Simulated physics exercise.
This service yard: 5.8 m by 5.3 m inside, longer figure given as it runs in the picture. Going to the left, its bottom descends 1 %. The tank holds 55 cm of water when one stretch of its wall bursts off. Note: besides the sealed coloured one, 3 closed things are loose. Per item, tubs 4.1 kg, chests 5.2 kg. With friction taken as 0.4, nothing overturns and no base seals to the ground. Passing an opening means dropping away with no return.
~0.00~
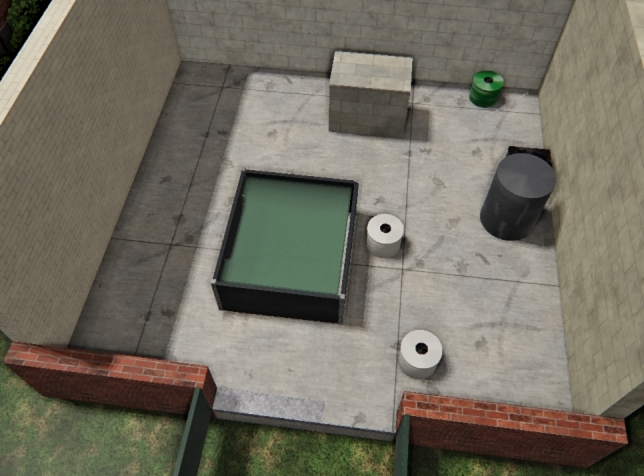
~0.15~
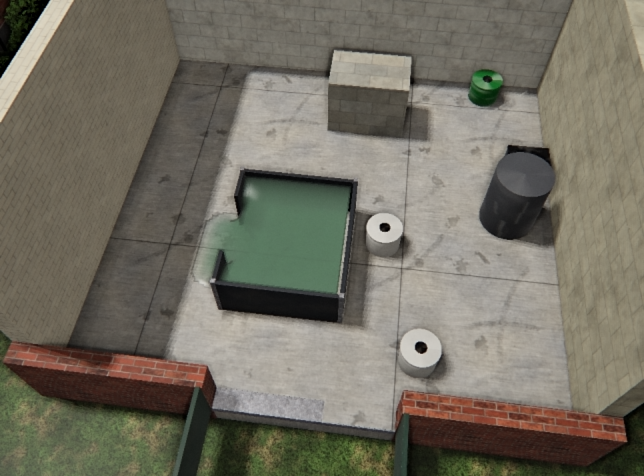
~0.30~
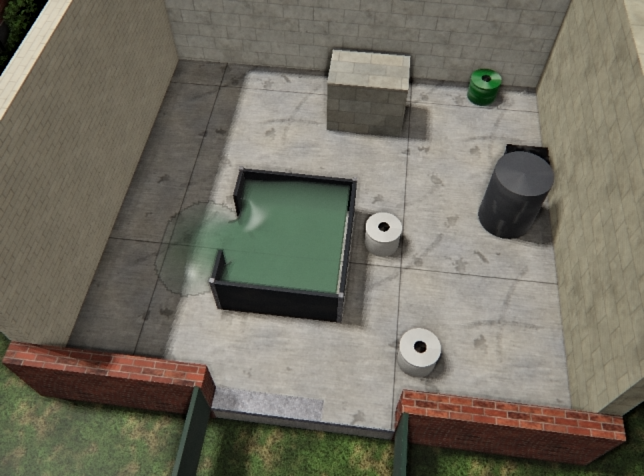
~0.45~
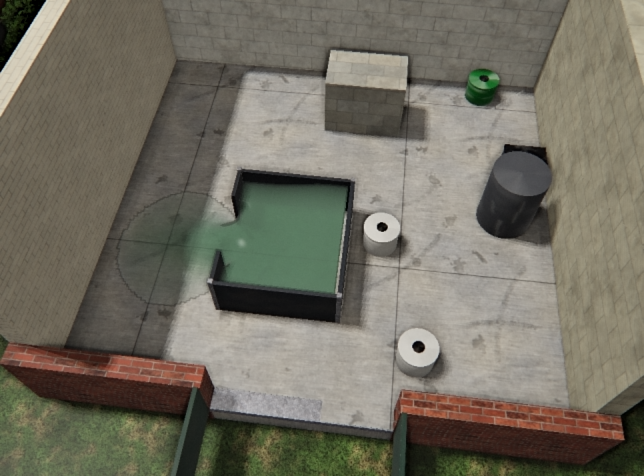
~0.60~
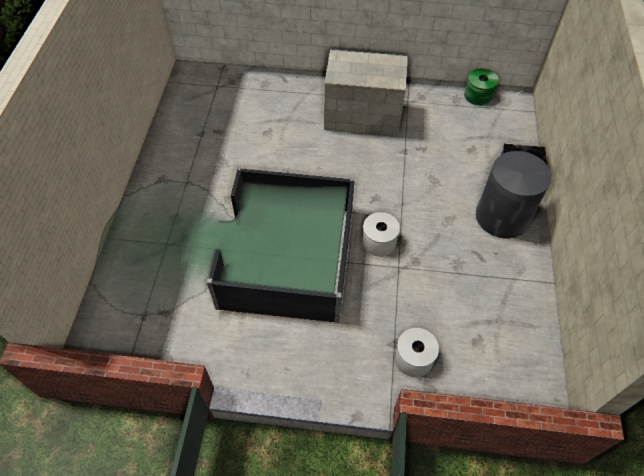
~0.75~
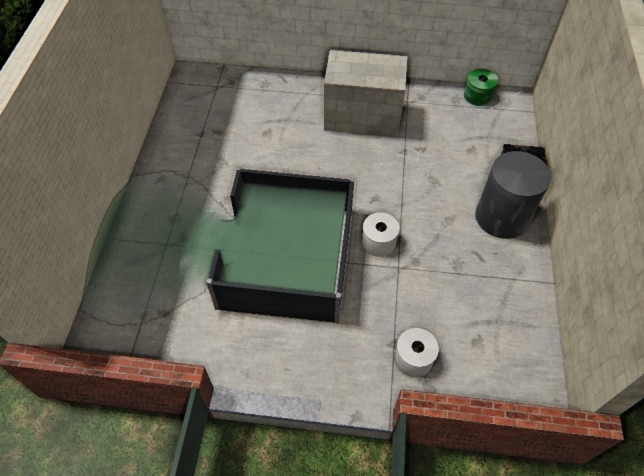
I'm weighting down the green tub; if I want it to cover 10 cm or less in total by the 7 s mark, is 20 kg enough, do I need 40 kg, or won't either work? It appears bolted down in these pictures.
20 kg is enough.
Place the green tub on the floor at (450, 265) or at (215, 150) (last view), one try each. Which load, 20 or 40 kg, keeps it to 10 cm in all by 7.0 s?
Well, the little one does for the first, the little one does for the second.
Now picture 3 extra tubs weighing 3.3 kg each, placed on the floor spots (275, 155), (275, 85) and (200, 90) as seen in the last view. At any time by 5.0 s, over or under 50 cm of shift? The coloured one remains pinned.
In that order: Less, more, past it.
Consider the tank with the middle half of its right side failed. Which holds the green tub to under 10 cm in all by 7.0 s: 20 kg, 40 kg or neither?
So only the heavier pick.
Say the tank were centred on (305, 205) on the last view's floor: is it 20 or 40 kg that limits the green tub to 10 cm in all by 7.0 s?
Then it turns out the lighter mass already works.
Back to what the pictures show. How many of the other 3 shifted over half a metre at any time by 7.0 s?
The number is 1.
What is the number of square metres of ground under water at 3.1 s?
About 14 m2.
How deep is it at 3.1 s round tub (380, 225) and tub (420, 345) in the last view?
Around 0 cm and 0 cm.
After 1.4 s the green tub would be 0 cm from its start with 20 kg and 0 cm from its start with 40 kg; 0 cm of water round it then.
After 3.1 s the green tub would be 0 cm from its start with 20 kg and 0 cm from its start with 40 kg; 0 cm of water round it then.
After 4.9 s the green tub would be 0 cm from its start with 20 kg and 0 cm from its start with 40 kg; 3 cm of water round it then.
After 7.0 s the green tub would be 0 cm from its start with 20 kg and 0 cm from its start with 40 kg; 4 cm of water round it then.
